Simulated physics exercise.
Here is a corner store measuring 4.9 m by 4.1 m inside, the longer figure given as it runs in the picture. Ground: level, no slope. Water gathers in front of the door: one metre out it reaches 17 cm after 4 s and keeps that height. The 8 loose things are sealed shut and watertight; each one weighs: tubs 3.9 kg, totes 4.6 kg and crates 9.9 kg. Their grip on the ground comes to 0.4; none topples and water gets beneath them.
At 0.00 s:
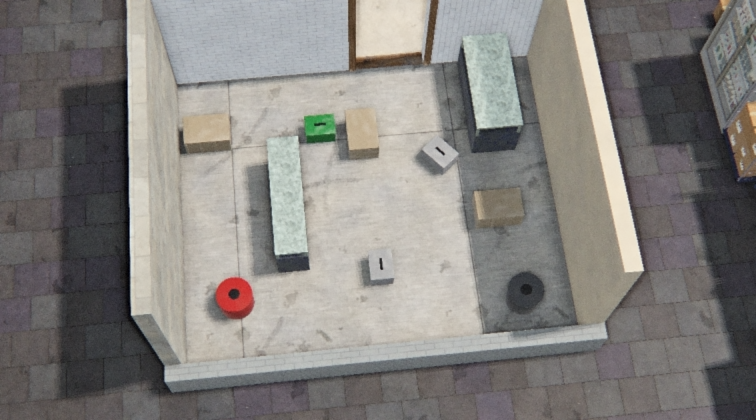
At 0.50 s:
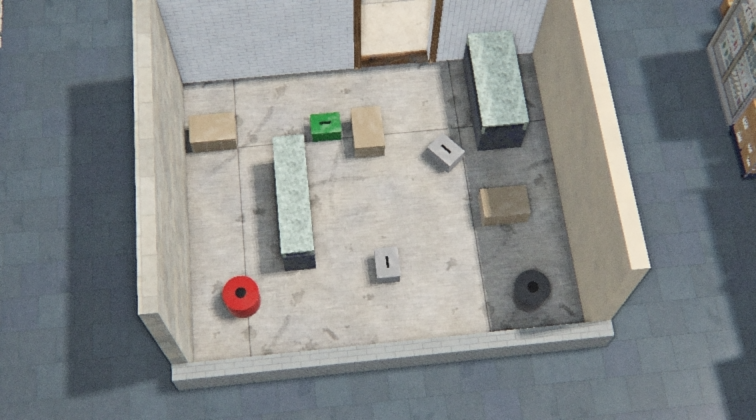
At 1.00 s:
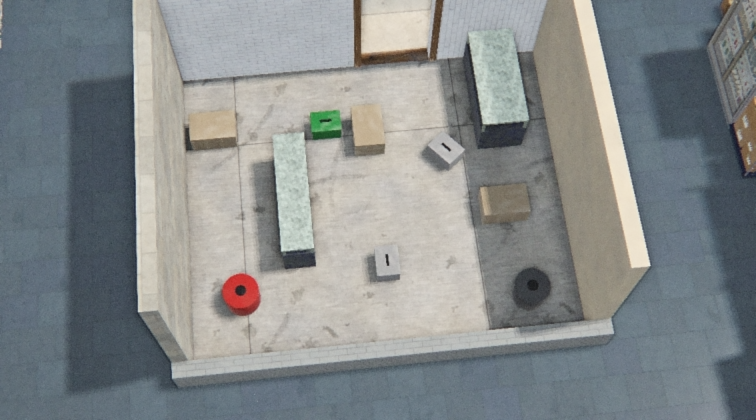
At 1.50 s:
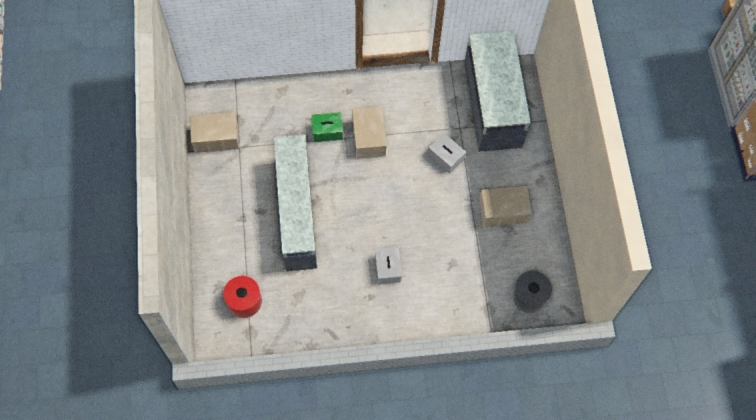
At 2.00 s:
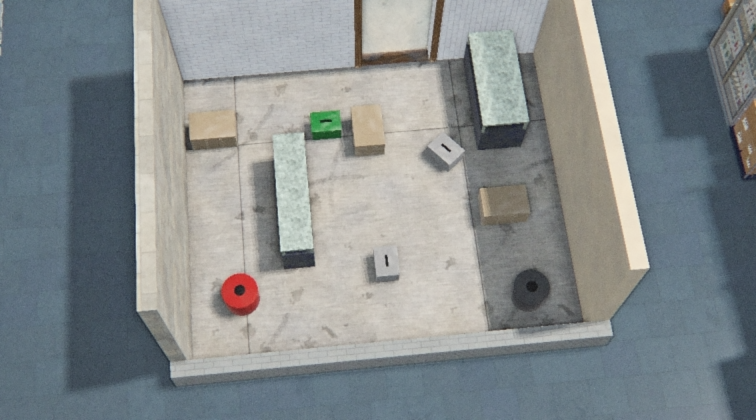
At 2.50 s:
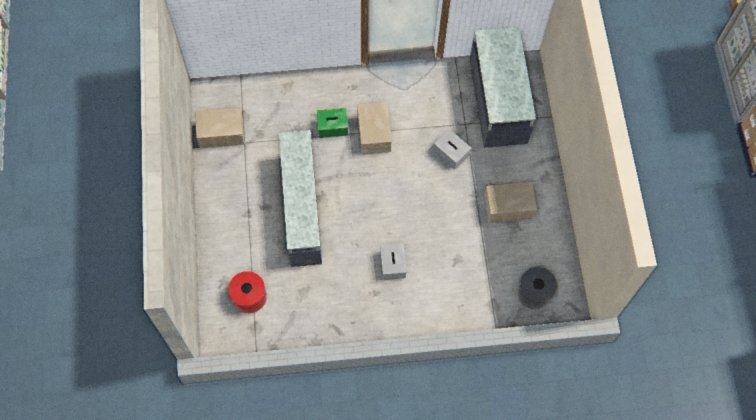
We see a small walled room from above, with a red tub, a green tote, crates and shelving units on its floor; the objects stay put, and a small patch of water appears in front of the door.
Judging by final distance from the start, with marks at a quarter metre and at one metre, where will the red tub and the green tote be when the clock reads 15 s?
The red tub ends up past one metre; the green tote ends up between the marks.
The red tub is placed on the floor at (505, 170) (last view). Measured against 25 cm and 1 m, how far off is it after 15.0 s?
In that run it wanders a bit.
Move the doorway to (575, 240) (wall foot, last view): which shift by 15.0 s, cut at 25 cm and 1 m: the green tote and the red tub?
With that change, the green tote would go a long distance while the red tub would go a long distance.
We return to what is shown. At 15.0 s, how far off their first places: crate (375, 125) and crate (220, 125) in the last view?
First 250 cm, then 60 cm.
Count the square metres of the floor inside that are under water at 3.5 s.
At that time the wet patch spans about 2.0 m2.
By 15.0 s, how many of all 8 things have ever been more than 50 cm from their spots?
It adds up to 7.
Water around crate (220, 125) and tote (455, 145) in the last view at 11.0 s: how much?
Around 2 cm and 9 cm.
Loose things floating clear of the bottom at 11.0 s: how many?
Total: 5.
After 3.5 s the red tub is near (247, 288), 0.0 m from its start, aground; the green tote is near (332, 119), 0.0 m from its start, aground; 0 afloat.
After 6.8 s the red tub is near (247, 288), 0.0 m from its start, aground; the green tote is near (311, 129), 0.3 m from its start, aground; 0 afloat.
After 11.0 s the red tub is near (240, 277), 0.2 m from its start, aground; the green tote is near (307, 129), 0.4 m from its start, aground; 5 afloat.
After 15.0 s the red tub is near (265, 175), 1.5 m from its start, afloat; the green tote is near (303, 122), 0.4 m from its start, afloat; 8 afloat.
